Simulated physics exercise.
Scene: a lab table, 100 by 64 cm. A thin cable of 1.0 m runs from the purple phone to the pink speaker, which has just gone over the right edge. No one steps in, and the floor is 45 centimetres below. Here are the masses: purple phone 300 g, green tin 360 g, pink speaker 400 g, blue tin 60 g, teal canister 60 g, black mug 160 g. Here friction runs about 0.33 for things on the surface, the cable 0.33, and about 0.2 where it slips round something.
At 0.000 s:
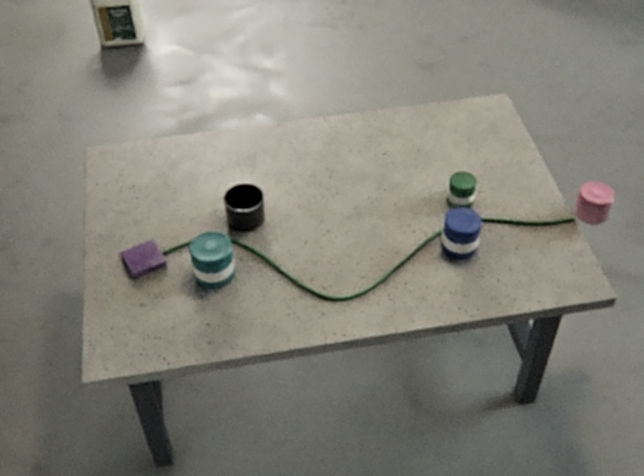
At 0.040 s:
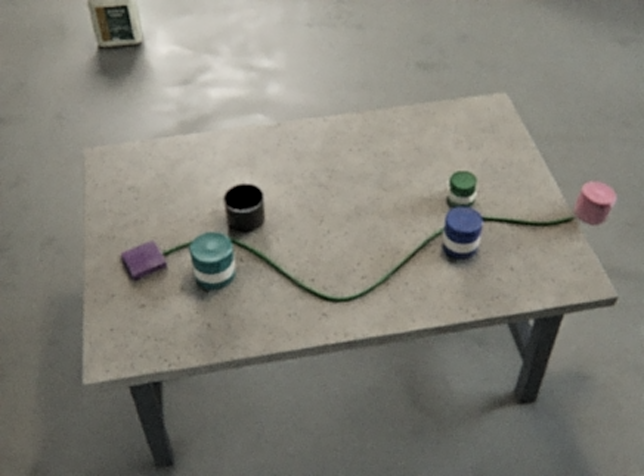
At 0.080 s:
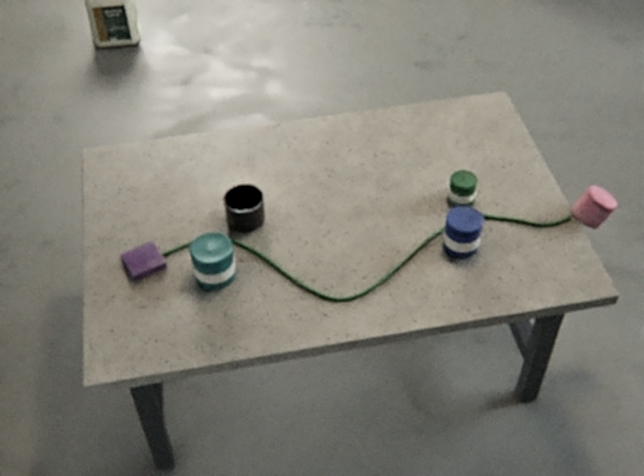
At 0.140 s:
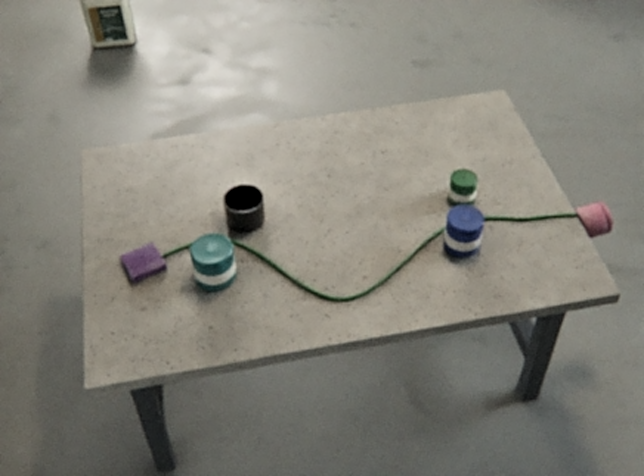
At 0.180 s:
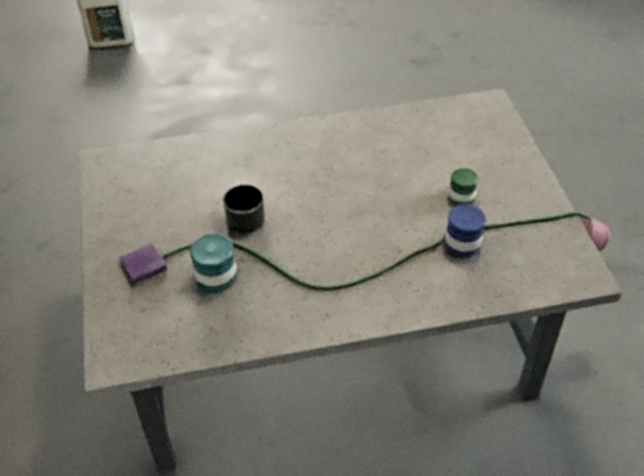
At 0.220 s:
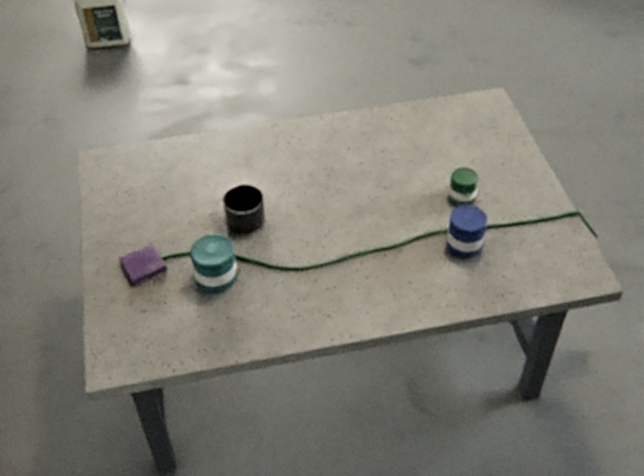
Lab table with tins, canister and mug standing still as a pink speaker drops past the right edge, pulling the green cable straighter.
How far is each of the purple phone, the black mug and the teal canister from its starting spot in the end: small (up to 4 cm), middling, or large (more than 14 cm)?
The purple phone ends a large distance away, the black mug ends only a small distance away, the teal canister ends a middling distance away.
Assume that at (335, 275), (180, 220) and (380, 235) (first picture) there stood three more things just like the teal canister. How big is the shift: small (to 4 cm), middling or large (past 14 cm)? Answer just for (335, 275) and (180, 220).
First one: A big shift; second one: A slight shift.
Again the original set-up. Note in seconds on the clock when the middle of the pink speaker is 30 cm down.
0.48 s.
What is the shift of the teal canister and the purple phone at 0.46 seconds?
The teal canister is 8 cm out and the purple phone is 20 cm out.
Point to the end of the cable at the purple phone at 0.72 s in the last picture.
Estimated pixel: (310, 246).
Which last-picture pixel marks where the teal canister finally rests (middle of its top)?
Check near (256, 260) - that's where it comes to rest.
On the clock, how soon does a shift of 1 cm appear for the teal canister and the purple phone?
Teal canister: 0.34 s; purple phone: 0.28 s.
By 0.5 s, the cable's tail end at (258, 259); purple phone 20 cm off its start, teal canister 7 cm off its start, pink speaker over the edge.
By 0.7 s, the cable's tail end at (310, 246); purple phone 29 cm off its start, teal canister 9 cm off its start, black mug 2 cm off its start.
By 1.0 s, the cable's tail end at (310, 246); purple phone 29 cm off its start at (290, 241), teal canister 9 cm off its start at (256, 260), black mug 2 cm off its start at (248, 194).
By 1.2 s, the cable's tail end at (310, 246); purple phone 29 cm off its start, teal canister 9 cm off its start, black mug 2 cm off its start.
By 2.4 s, the cable's tail end at (310, 246); purple phone 29 cm off its start at (290, 241), teal canister 9 cm off its start at (256, 260), black mug 2 cm off its start at (248, 194), pink speaker over the edge.
